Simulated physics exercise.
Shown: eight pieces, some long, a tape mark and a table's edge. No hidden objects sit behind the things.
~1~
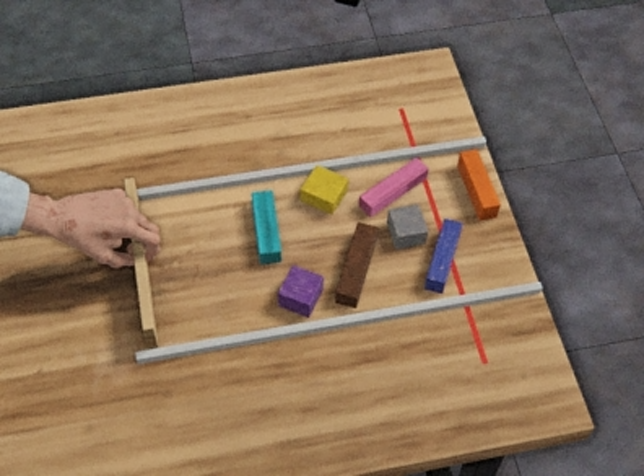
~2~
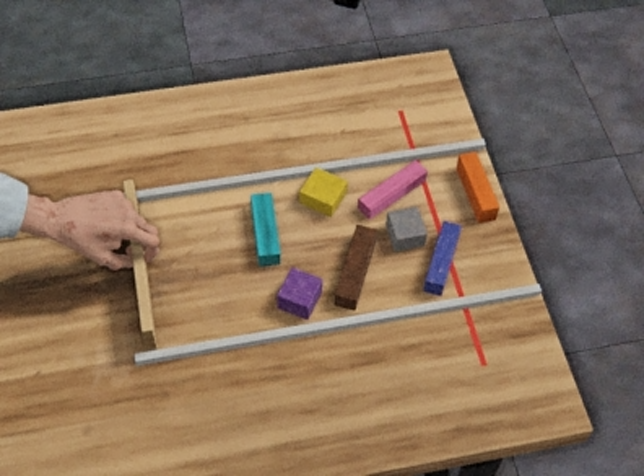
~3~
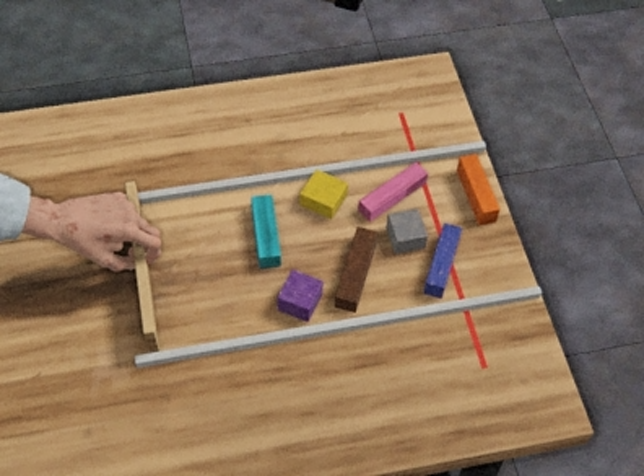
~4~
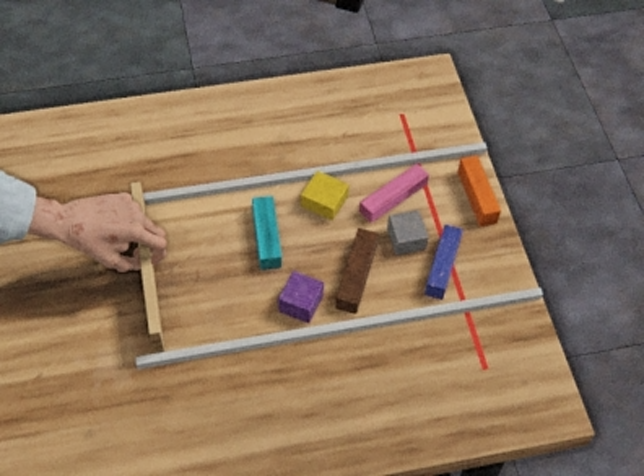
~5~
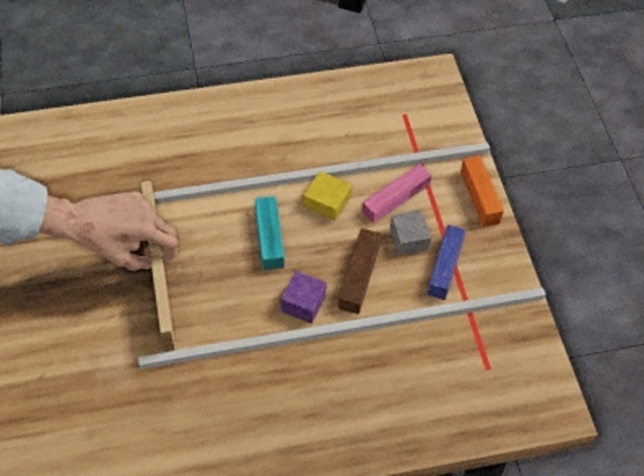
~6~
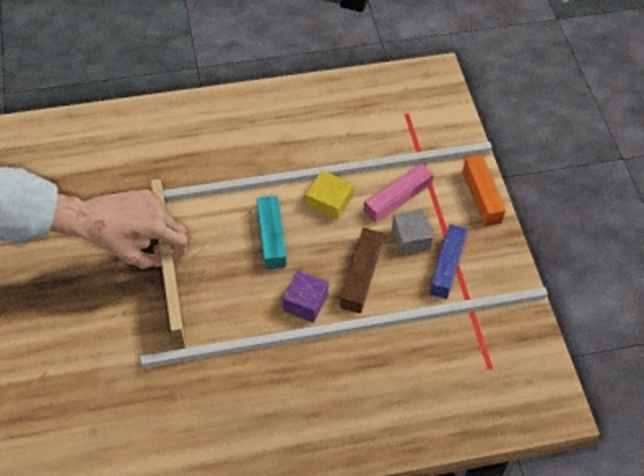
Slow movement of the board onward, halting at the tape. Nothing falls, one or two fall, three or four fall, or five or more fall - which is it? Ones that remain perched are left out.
One or two fall.
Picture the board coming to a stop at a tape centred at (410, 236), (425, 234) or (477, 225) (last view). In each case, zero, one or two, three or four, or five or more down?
Result per tape, as listed: Zero; either one or two; 3 or 4.
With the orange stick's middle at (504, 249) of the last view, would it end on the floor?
I reckon the orange stick drops away.
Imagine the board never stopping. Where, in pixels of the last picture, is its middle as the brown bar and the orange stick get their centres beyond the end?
Estimated middle: (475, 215), and (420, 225) for the other.
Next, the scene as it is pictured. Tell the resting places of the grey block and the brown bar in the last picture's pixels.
Near (515, 220) and (499, 251).
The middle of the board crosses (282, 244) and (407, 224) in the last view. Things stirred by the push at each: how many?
First 2, then 8.
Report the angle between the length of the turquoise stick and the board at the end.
The angle is about 0 degrees.
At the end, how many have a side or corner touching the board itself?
2.
Early on, none off yet; orange stick at rest near (484, 190); blue bar at rest near (449, 261); grey block at rest near (412, 232).
A while later, none off yet; orange stick at rest near (484, 190); blue bar at rest near (451, 261); grey block travelled a little near (427, 233).
Finally, the number that fall off is one or two; lost, blue bar and orange stick.
